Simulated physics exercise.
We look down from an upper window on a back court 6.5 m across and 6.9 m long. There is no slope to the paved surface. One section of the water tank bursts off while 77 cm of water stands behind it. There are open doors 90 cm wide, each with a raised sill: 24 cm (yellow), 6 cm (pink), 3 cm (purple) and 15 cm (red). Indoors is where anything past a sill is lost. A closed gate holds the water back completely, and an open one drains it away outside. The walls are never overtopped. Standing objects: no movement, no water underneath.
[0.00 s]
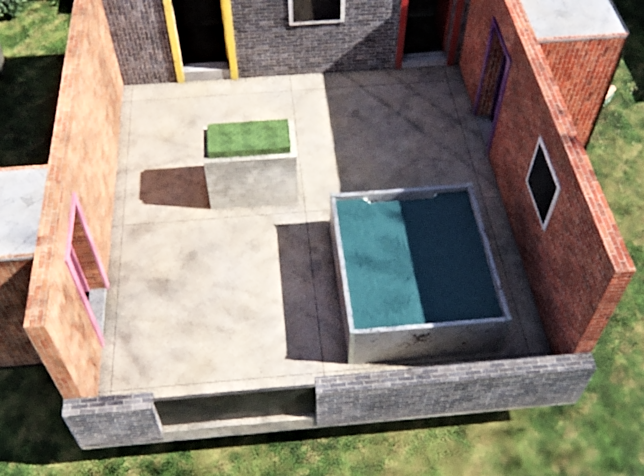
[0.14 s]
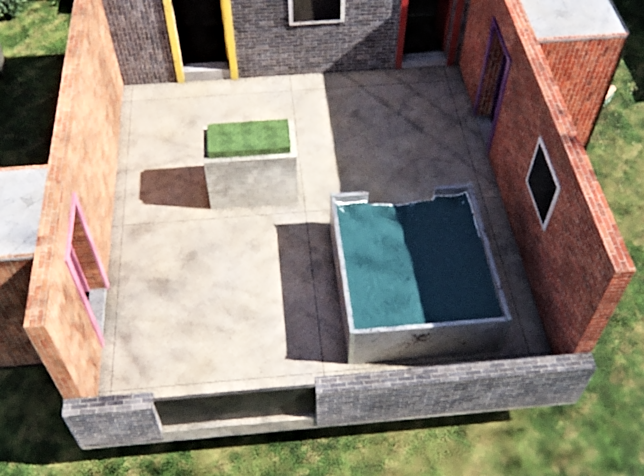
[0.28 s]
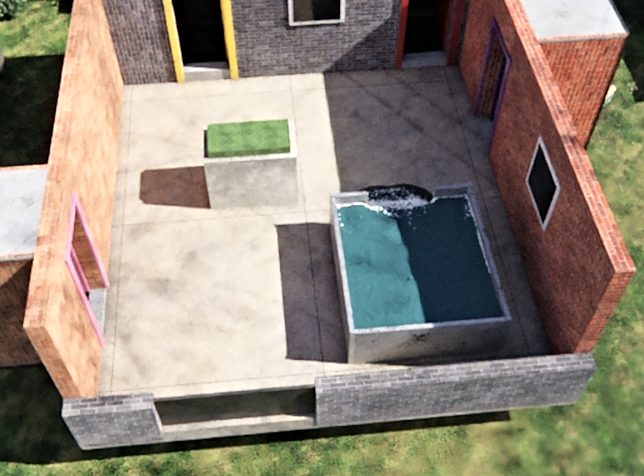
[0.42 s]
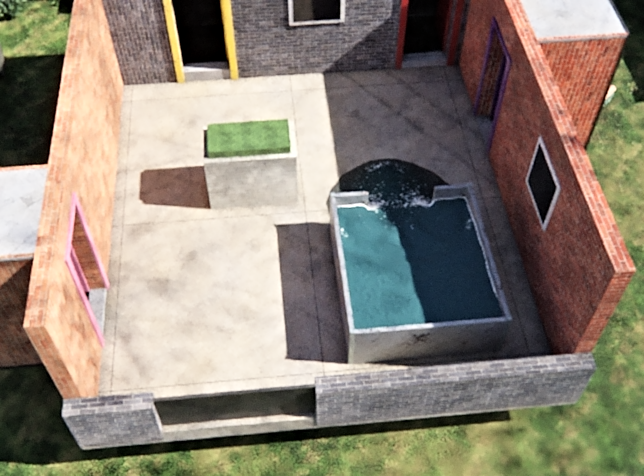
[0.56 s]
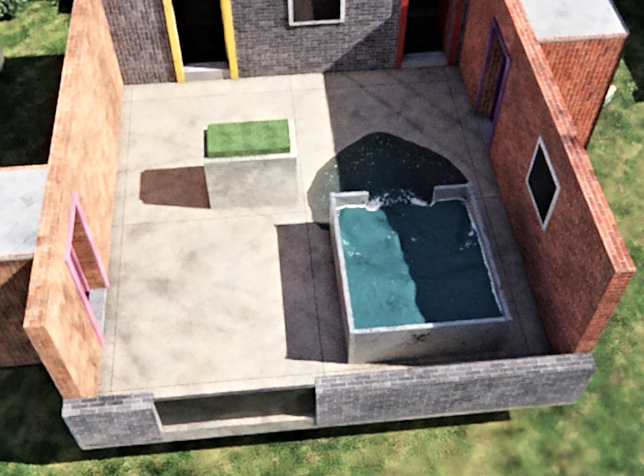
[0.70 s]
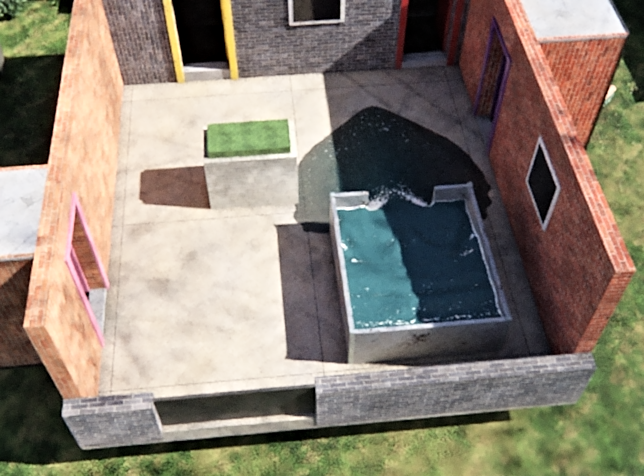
A paved back court, enclosed by brick walls, is seen from high above, as from an upper window. A grass-topped block stands left of a pale-walled tank of blue-green water at right, with yellow and red doorframes behind, pink at left and purple at right. A section of the tank's far wall breaks away, and water pours through, spreading across the paving in a widening dark fan, while the camera stays still.
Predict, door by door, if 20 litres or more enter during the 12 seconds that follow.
Result: Yellow door: Not over; pink door: Not over; purple door: Over; red door: Over.
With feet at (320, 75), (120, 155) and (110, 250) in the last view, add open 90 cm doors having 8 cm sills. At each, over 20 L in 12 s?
Well, the first is on the high side, the second is on the high side, and the third is on the low side.
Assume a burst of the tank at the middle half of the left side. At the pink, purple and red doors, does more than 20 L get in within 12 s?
Pink door surpasses it, purple door surpasses it, red door doesn't reach it.
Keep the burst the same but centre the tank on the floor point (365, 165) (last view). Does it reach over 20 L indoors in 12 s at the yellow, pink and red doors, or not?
At the yellow door the limit is not exceeded, at the pink door surpassed, at the red door surpassed.
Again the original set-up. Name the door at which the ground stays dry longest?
Last: Pink.
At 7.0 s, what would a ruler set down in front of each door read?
Yellow 9 cm, pink 4 cm, purple 13 cm, red 14 cm.
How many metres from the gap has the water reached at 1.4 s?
Distance: Approx. 4.2 m.
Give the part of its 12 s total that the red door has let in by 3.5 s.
By that time, around 80 per cent.
After 1.4 s water covers 35 % of the floor and is deepest (40 cm) near (398, 214); yellow door not reached, pink door not reached, purple door 5 cm at the sill, 2 L in, red door 20 cm at the sill, 0 L in.
After 2.2 s water covers 40 % of the floor and is deepest (38 cm) near (463, 78); yellow door 16 cm at the sill, 0 L in, pink door not reached, purple door 8 cm at the sill, 38 L in, red door 33 cm at the sill, 29 L in.
After 3.5 s water covers 45 % of the floor and is deepest (28 cm) near (124, 87); yellow door 13 cm at the sill, 0 L in, pink door not reached, purple door 11 cm at the sill, 85 L in, red door 25 cm at the sill, 124 L in.
After 7.0 s water covers 80 % of the floor and is deepest (20 cm) near (123, 94); yellow door 9 cm at the sill, 0 L in, pink door 4 cm at the sill, 0 L in, purple door 13 cm at the sill, 273 L in, red door 14 cm at the sill, 153 L in.
After 12.0 s water covers 100 % of the floor and is deepest (14 cm) near (523, 382); yellow door 10 cm at the sill, 0 L in, pink door 5 cm at the sill, 0 L in, purple door 8 cm at the sill, 432 L in, red door 8 cm at the sill, 154 L in.
